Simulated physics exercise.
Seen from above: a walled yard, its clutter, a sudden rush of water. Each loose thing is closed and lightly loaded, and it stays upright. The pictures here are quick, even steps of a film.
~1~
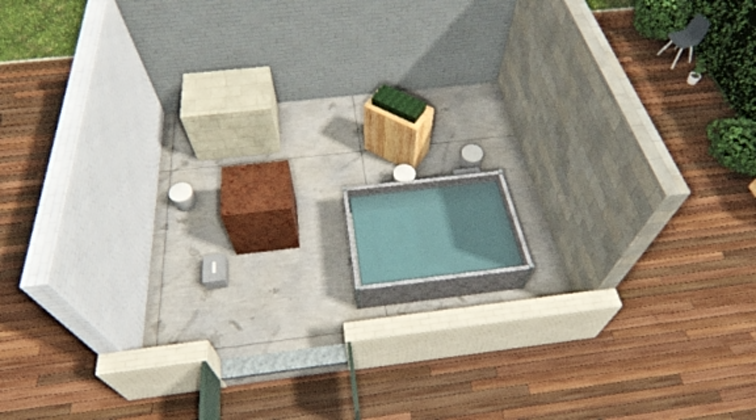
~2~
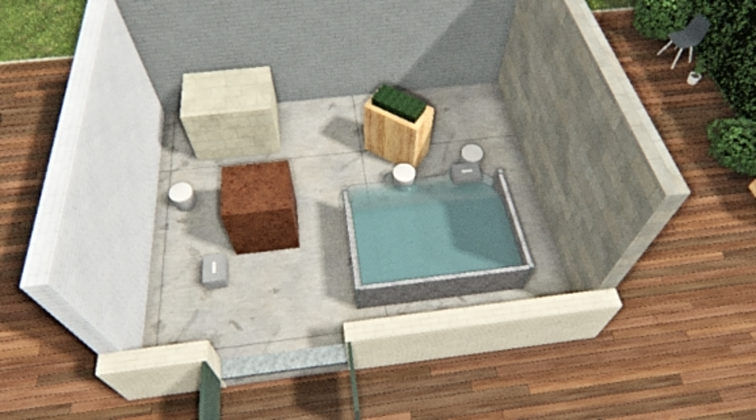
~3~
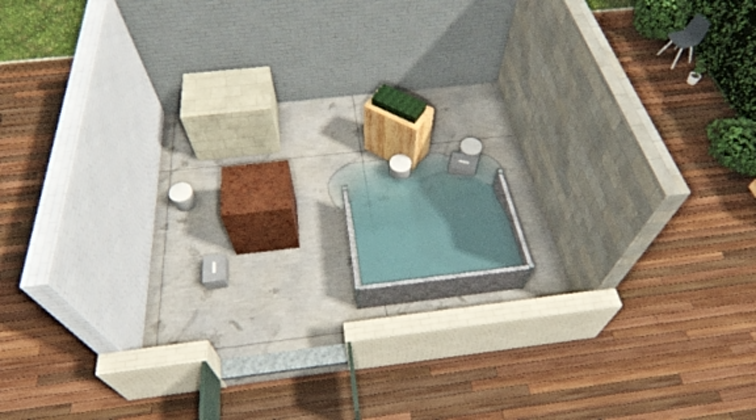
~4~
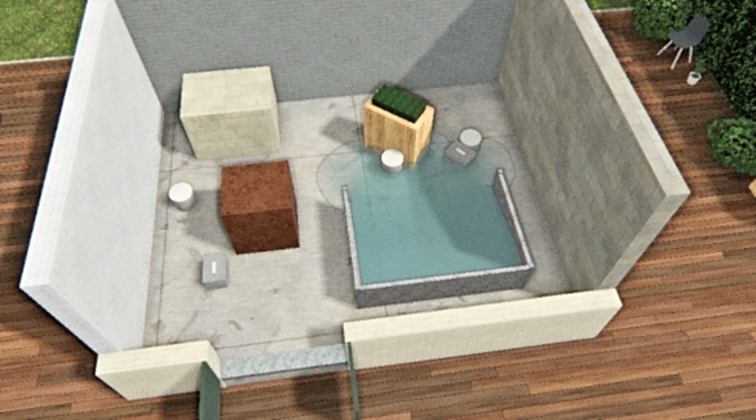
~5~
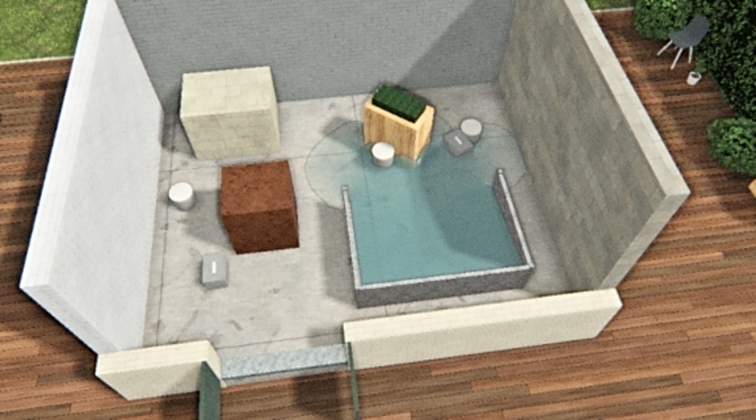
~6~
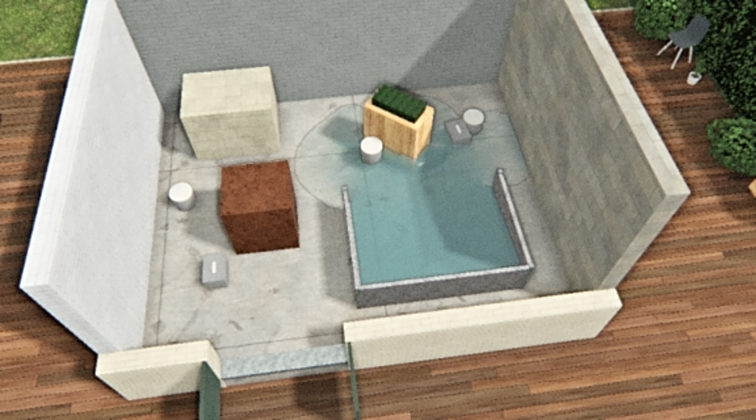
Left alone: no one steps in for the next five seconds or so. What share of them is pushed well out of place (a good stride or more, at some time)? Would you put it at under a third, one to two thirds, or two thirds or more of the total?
I would put it at two thirds or more of the total.
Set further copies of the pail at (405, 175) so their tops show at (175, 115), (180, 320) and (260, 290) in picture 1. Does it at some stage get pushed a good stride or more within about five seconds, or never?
Going by the order given: Stays in place, stays in place, stays in place.
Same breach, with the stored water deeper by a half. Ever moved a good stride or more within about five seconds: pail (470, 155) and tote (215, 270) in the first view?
First: Travelled that far. Second: Stayed within that.
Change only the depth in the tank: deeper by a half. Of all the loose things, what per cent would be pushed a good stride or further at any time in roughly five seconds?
80 per cent.
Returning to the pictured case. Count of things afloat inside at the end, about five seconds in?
Count: 2.
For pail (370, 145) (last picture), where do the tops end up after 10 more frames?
Position: About (297, 93).
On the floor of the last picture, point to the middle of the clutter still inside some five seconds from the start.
That averages to about (321, 173) on the floor.
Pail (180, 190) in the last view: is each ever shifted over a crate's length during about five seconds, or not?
Looks like the full distance to me.
A moment on, 3 of 5 are well off their spots; 1 afloat.
Next, 3 of 5 are well off their spots; 3 afloat.
Later, 3 of 5 are well off their spots; 3 afloat.
In the end, 4 of 5 are well off their spots, and 4 have been at some point; 2 afloat.
